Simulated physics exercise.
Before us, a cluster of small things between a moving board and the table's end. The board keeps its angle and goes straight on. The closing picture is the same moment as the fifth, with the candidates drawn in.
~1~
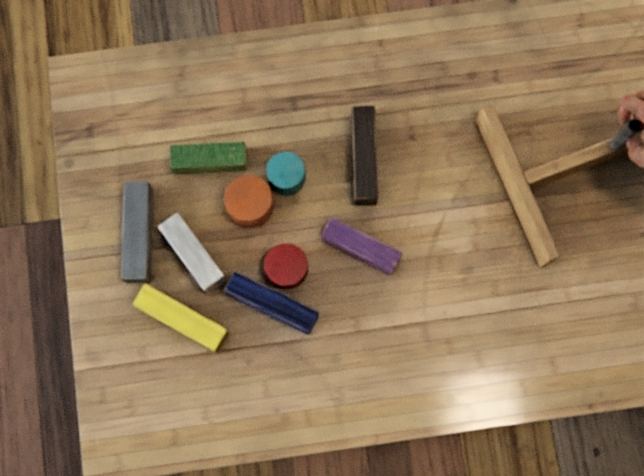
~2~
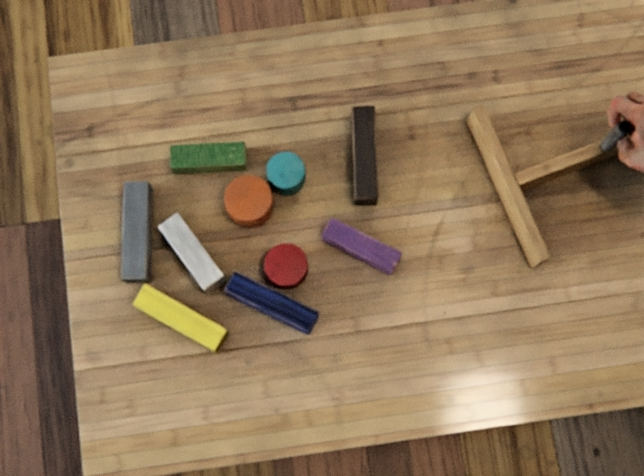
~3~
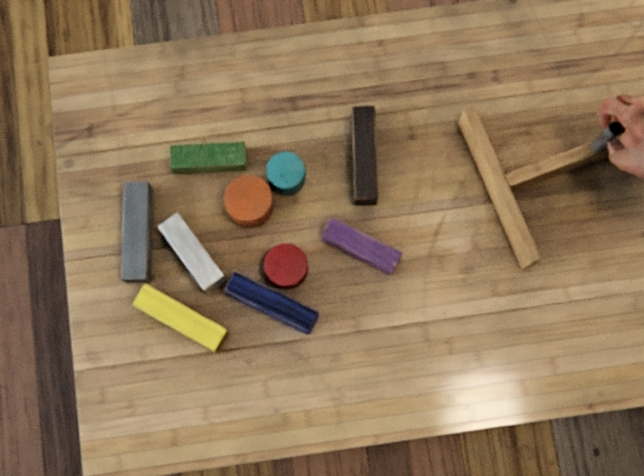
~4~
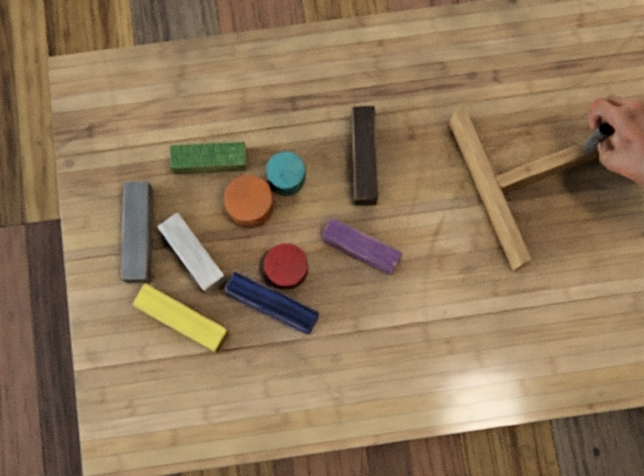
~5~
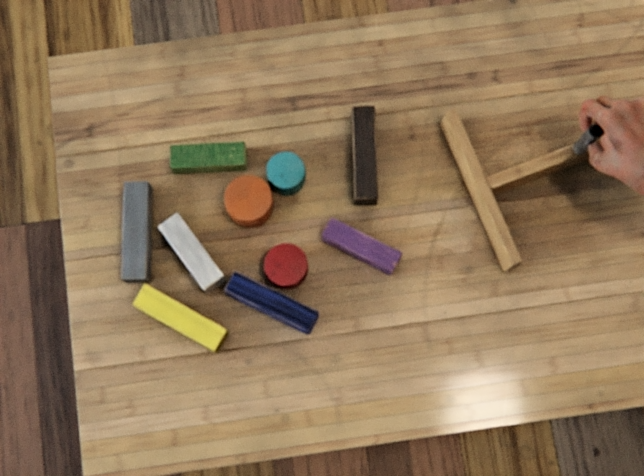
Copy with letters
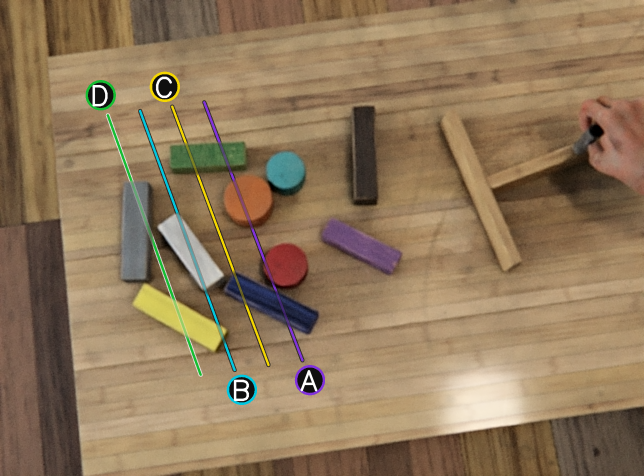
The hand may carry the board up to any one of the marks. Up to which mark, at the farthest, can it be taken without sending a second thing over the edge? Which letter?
Line D.
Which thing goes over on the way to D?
The grey stick.
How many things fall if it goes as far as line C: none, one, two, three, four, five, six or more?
The count is none.
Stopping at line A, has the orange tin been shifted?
Yes.
On the marked copy, A at (252, 228); B at (186, 237); C at (219, 233); D at (153, 242).
With D. Early on, board (364, 202); black bar (325, 163); purple bar (348, 251).
Further on, board (244, 218); grey stick (127, 237); green bar (152, 165).
At the end, board (151, 231); grey stick over the edge; green bar (64, 179); one fallen.
As for the rest, A is within the limit but short; B is within the limit but short; C is within the limit but short.
